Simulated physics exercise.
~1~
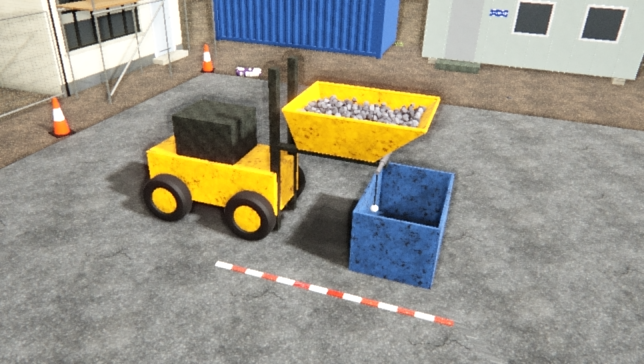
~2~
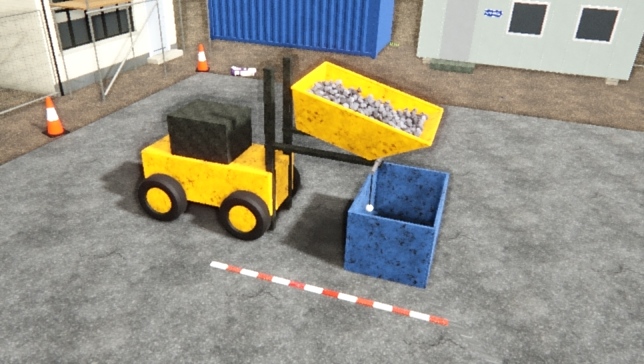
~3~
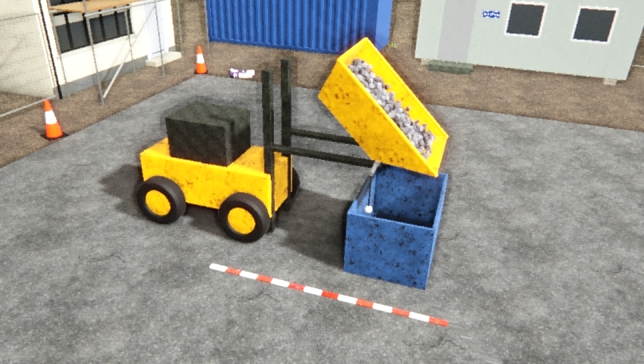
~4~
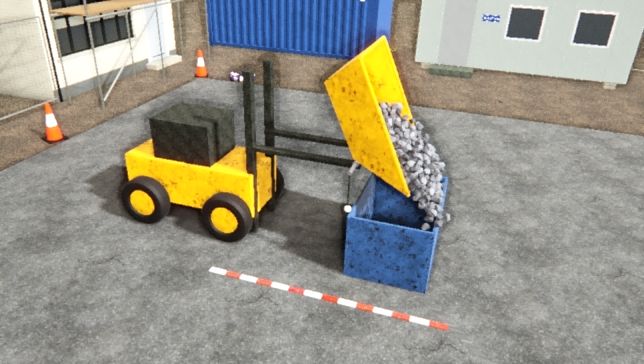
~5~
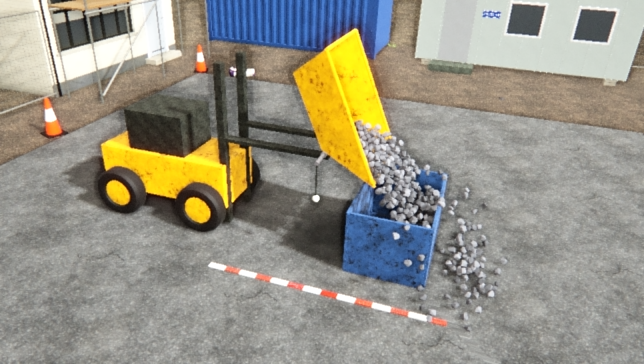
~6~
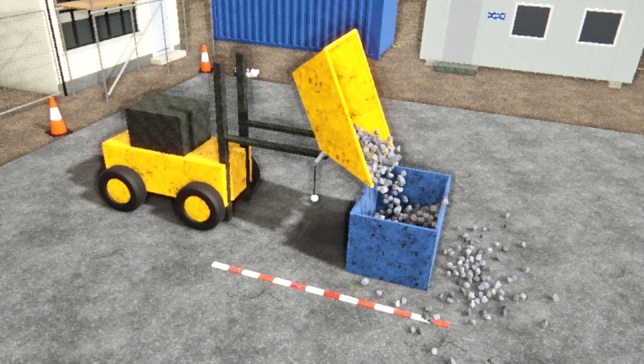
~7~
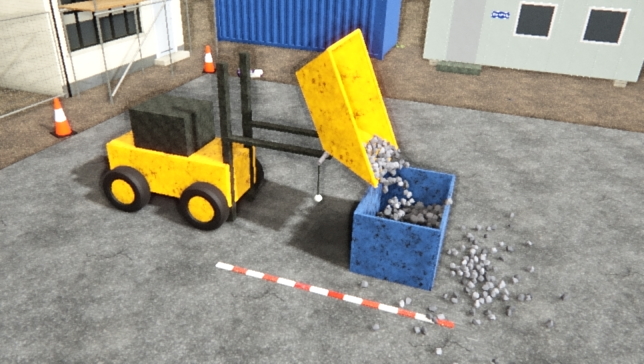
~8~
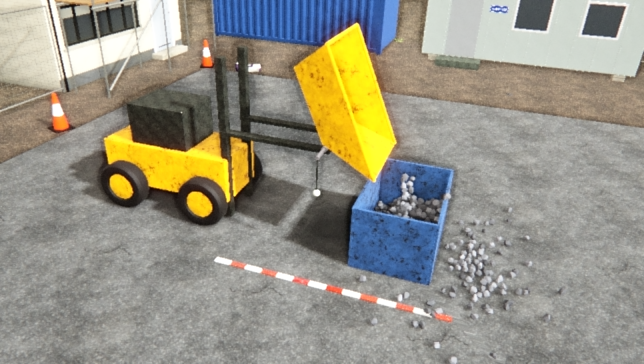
Paved yard with yellow forklift tipping a skip of grey stones into a blue bin while backing away, some scattering on the ground.
